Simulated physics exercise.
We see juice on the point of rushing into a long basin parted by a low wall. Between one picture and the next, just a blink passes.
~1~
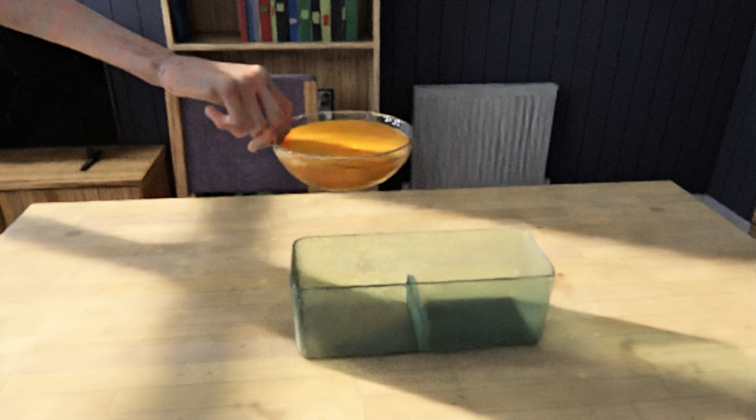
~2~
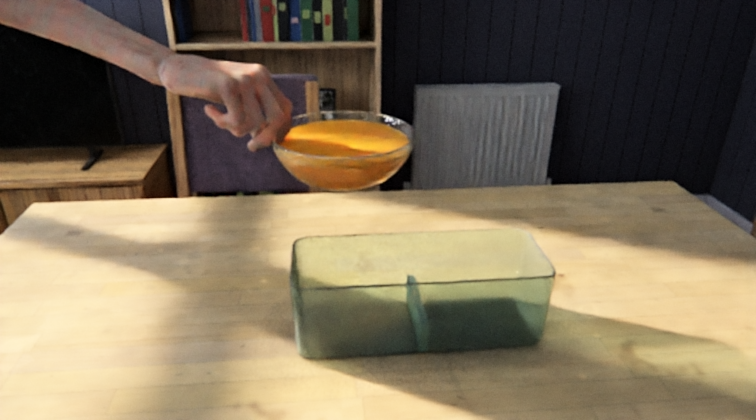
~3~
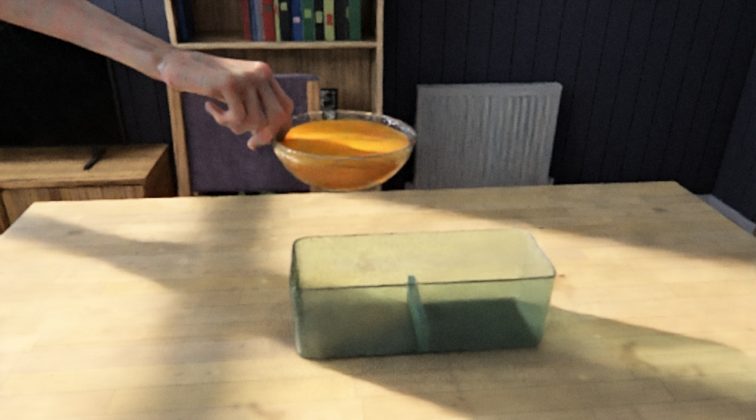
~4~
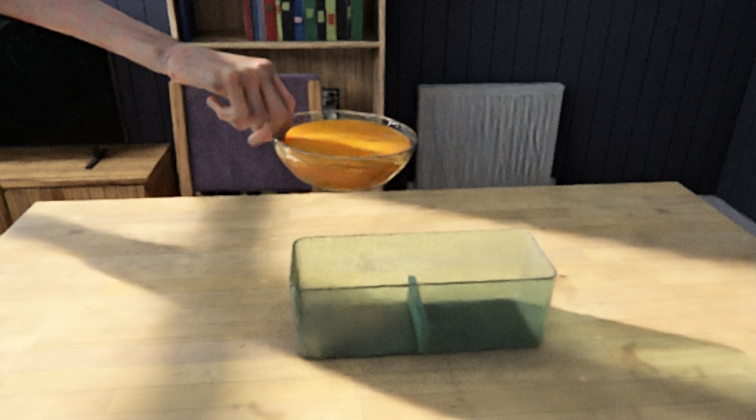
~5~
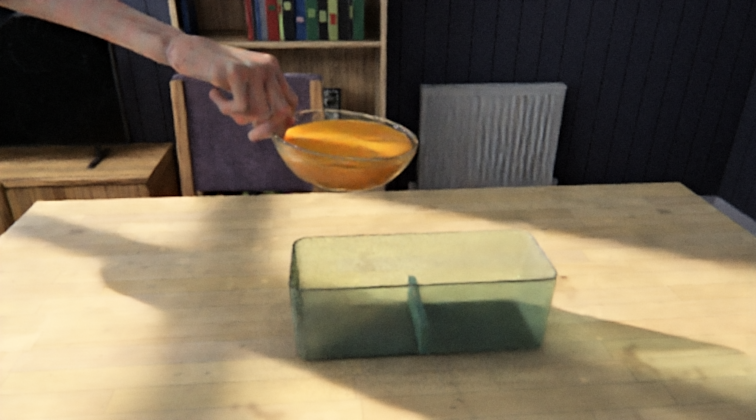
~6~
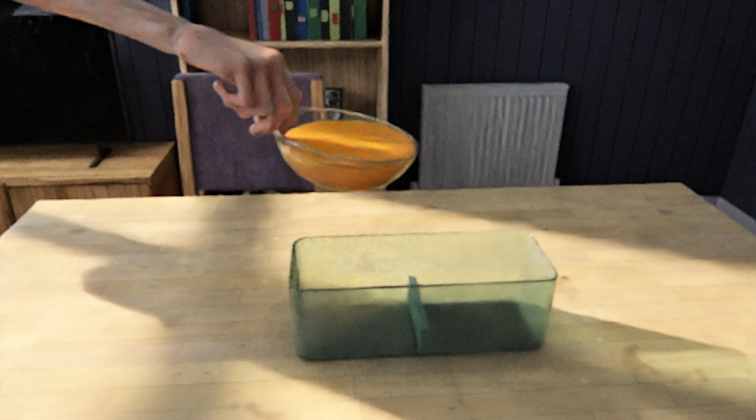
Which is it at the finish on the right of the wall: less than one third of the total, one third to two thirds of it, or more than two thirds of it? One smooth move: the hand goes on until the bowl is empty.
At the finish the right of the wall has more than two thirds of the total.
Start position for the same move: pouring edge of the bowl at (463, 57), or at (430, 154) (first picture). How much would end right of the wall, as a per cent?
One after the other: 70 %, 85 %.
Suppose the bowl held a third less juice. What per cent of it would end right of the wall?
Close to 85 per cent.
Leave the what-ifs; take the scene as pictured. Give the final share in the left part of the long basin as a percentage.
Near 15 %.
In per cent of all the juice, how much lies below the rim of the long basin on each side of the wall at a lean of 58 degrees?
The left part holds close to 0 per cent, the right part close to 25.
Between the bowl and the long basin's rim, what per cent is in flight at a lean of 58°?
Share out of both vessels: Approx. 40 %.
A moment on, the bowl is tipped part way and 32 per cent is still to pour, 0 is left of the wall and 27 right of it.
Next, the bowl is tipped on its side and 1 per cent is still to pour, 10 is left of the wall and 82 right of it.
Then the bowl is tipped on its side and 0 per cent is still to pour, 13 is left of the wall and 82 right of it.
Later the bowl is tipped on its side and 0 per cent is still to pour, 14 is left of the wall and 82 right of it.
Finally, 14 per cent lies left of the wall, 82 right of it and 4 outside.
